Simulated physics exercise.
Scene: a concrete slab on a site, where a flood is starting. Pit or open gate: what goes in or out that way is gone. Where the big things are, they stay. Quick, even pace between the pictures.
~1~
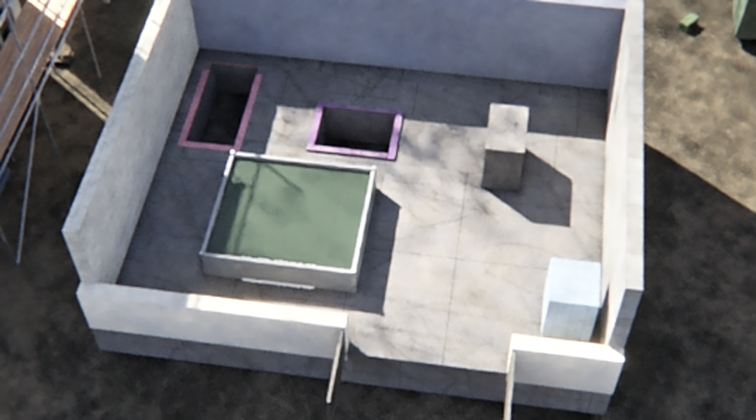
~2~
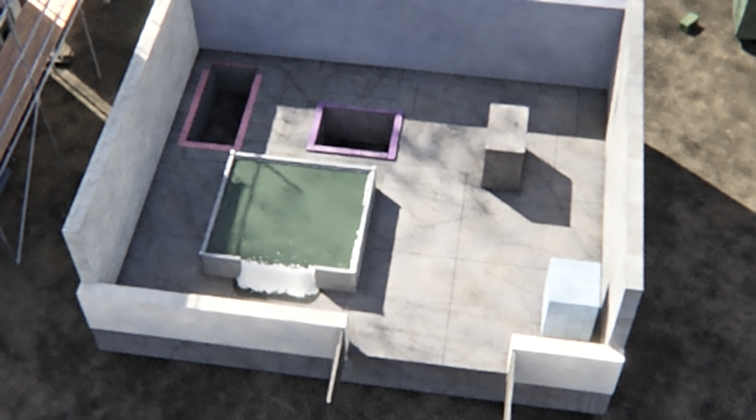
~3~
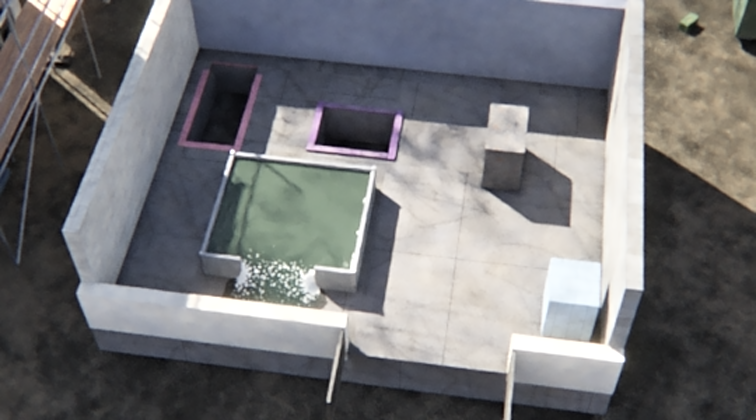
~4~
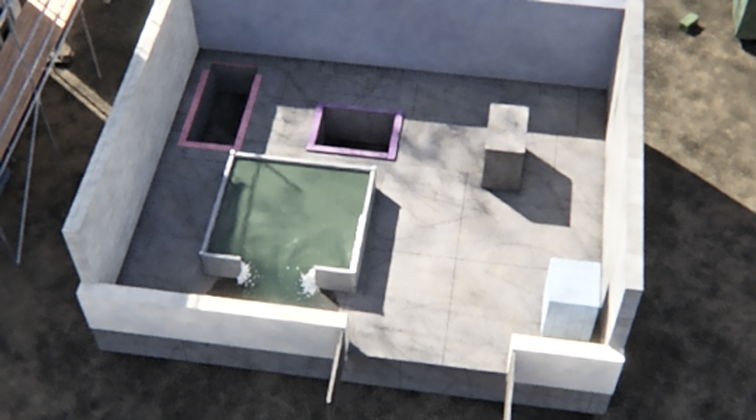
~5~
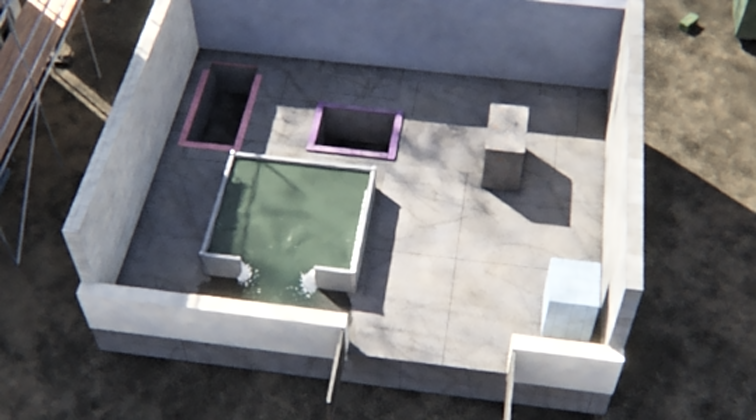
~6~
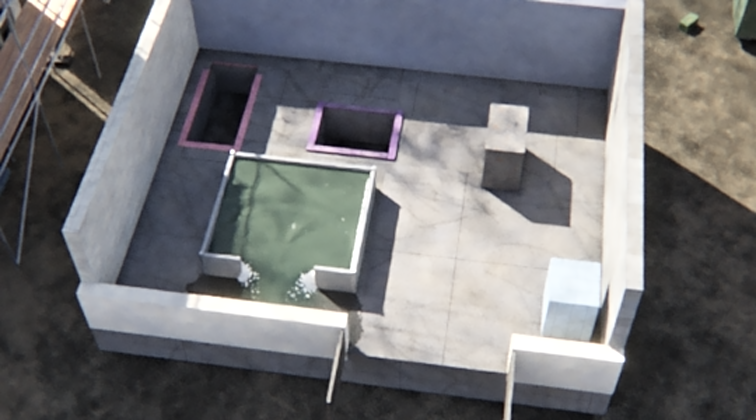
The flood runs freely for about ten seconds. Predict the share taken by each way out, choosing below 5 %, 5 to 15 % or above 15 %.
Predicted: The gate takes 5 to 15 %; the purple pit takes below 5 %; the pink pit takes above 15 %.
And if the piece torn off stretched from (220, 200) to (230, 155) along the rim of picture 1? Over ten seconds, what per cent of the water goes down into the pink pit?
Near 35 per cent for pink.
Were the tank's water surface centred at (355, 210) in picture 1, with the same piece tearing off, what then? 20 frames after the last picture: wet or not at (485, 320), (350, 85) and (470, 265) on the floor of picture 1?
Well, first one got wet, second one stays dry, third one stays dry.
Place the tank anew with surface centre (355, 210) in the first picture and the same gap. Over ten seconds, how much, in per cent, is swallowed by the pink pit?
I'd put the pink pit at 12 % of the whole.
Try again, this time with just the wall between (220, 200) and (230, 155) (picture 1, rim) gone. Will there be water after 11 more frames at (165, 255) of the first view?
Check at the given point: Inundated.
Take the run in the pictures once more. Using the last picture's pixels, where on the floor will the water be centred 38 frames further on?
Close to (317, 245), I reckon.
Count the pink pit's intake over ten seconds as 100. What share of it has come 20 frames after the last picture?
It would be roughly 5 percent of the ten-second total.
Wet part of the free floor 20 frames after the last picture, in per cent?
Around 45 percent.
A moment on, water covers 10 % of the floor; the gate 0 %, the purple pit 0 %, the pink pit 0 %.
Next, water covers 25 % of the floor; the gate 1 %, the purple pit 0 %, the pink pit 0 %.
Then, water covers 45 % of the floor; the gate 3 %, the purple pit 0 %, the pink pit 1 %.
Later, water covers 60 % of the floor; the gate 5 %, the purple pit 0 %, the pink pit 9 %.
In the end, water covers 75 % of the floor; the gate 9 %, the purple pit 0 %, the pink pit 20 %.
